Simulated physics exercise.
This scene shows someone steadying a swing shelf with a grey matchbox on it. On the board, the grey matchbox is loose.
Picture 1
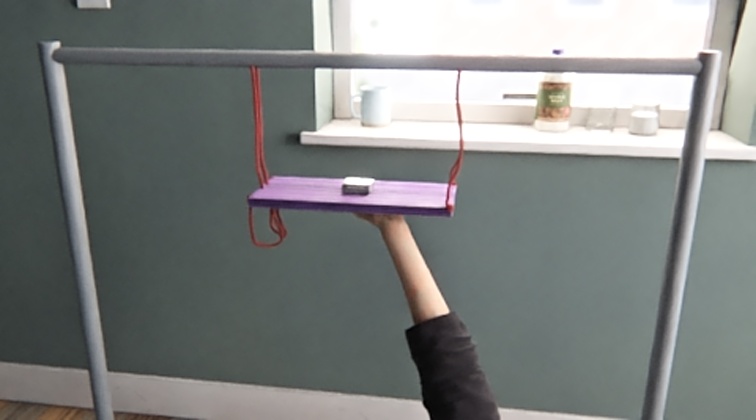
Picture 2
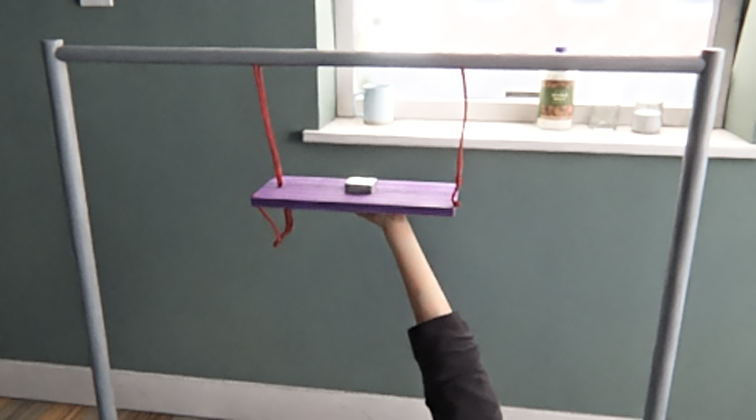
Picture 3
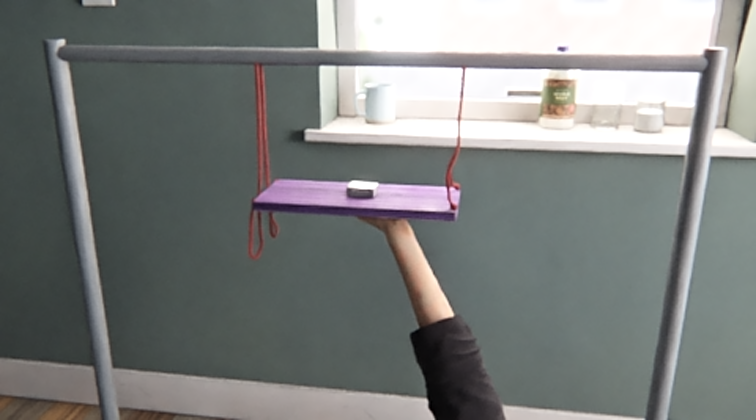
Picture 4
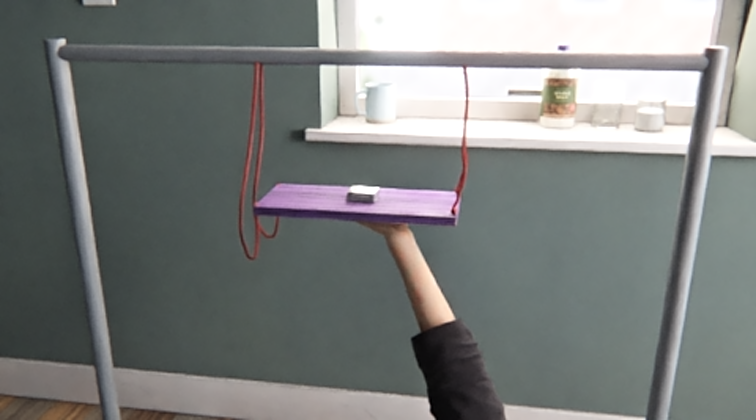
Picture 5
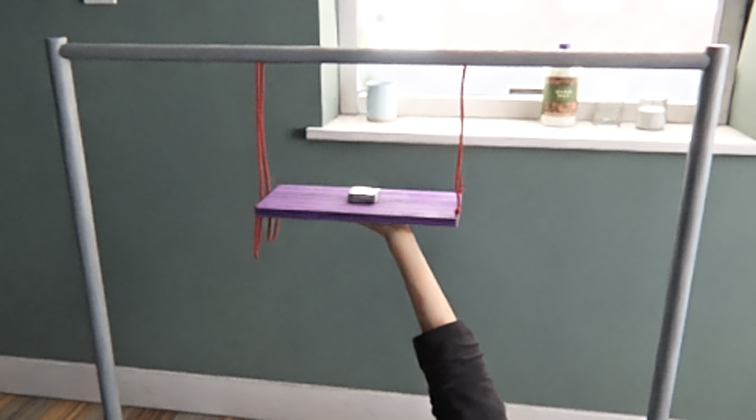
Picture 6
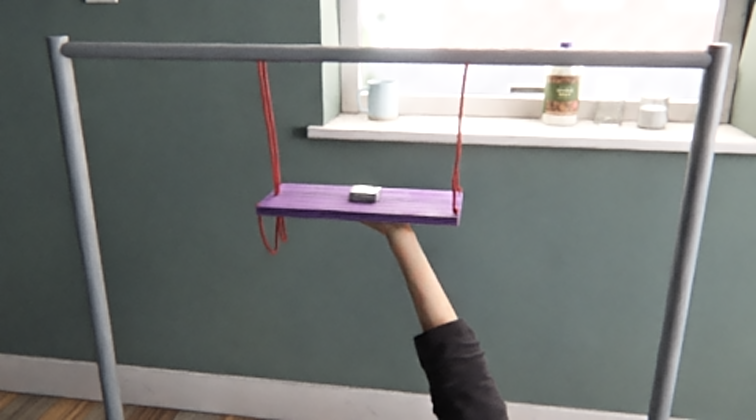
A hand steadying a purple swing shelf with a small matchbox on it from below, the slack red strings swaying slightly.
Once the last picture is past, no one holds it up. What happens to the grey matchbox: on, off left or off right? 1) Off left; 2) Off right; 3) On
Option 1: Off left.
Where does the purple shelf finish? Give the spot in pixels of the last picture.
Resting point: Around (383, 255).
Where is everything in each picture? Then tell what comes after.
The first picture shows grey matchbox (358, 186); purple shelf (347, 208).
The second picture shows grey matchbox (361, 186).
The third picture shows grey matchbox (363, 190).
The fourth picture shows grey matchbox (363, 194); purple shelf (353, 217).
The fifth picture shows grey matchbox (364, 195).
The sixth picture shows grey matchbox (365, 194); purple shelf (355, 216); left strings slack, hanging in a loop; right strings almost straight.
Then, 0.42 s later than the last view, board tipped 10° down to the left; matchbox sliding near (296, 219).
Then, 0.96 s later than the last view, board tipped 25° down to the left; matchbox on the floor.
Then, 1.50 s later than the last view, board tipped 38° down to the left; matchbox on the floor.
Finally, board tipped 36° down to the left; matchbox on the floor. The grey matchbox drops leftwards.
